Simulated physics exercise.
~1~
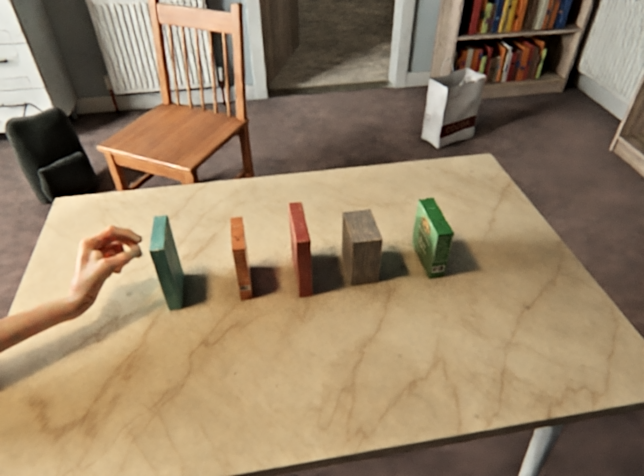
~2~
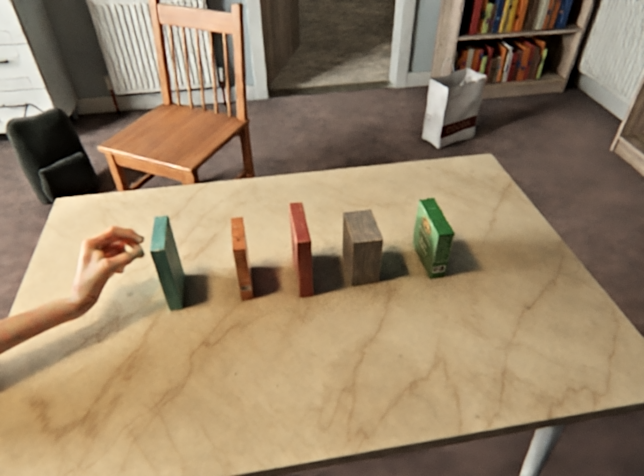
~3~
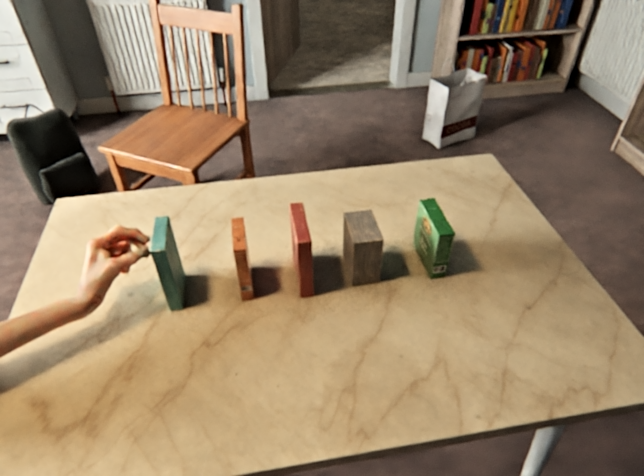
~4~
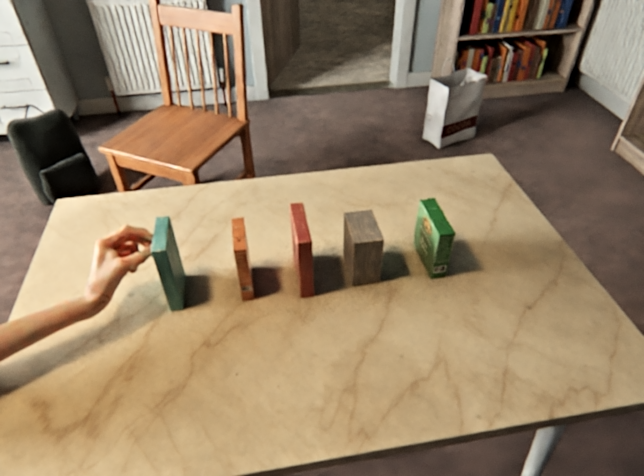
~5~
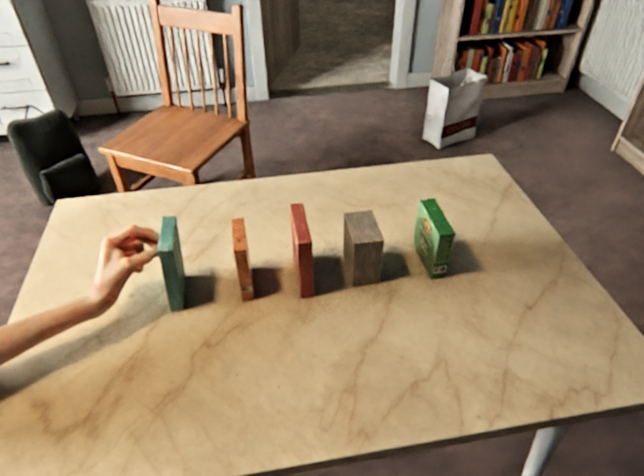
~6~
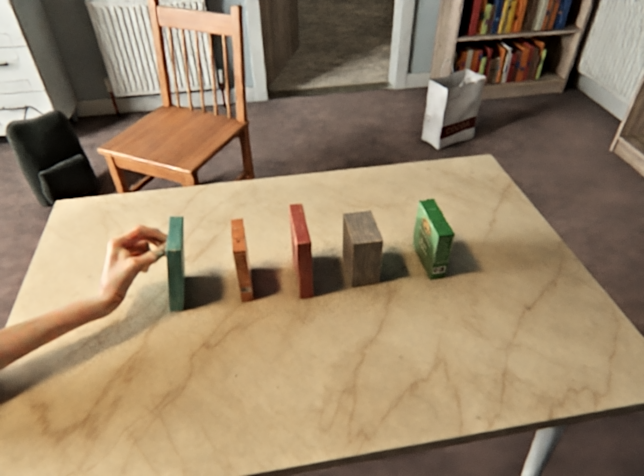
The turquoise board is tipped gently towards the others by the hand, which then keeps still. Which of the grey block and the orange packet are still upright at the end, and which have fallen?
My prediction: The grey block will stay up; the orange packet will go over.
Then, 0.30 s later than the last frame, turquoise board 58° over; orange packet tilted by 17° near (253, 259).
Then, 0.40 s later than the last frame, turquoise board 73° over; orange packet tilted by 49° near (272, 262); red board tilted by 10°.
Then, 0.50 s later than the last frame, turquoise board 77° over; orange packet tilted by 65° near (279, 266); red board tilted by 33°.
When it is over, lying over on the table, orange packet; left askew, red board; grey block as before. End places, in pixels of the last picture, grey block near (362, 249), orange packet near (280, 267).
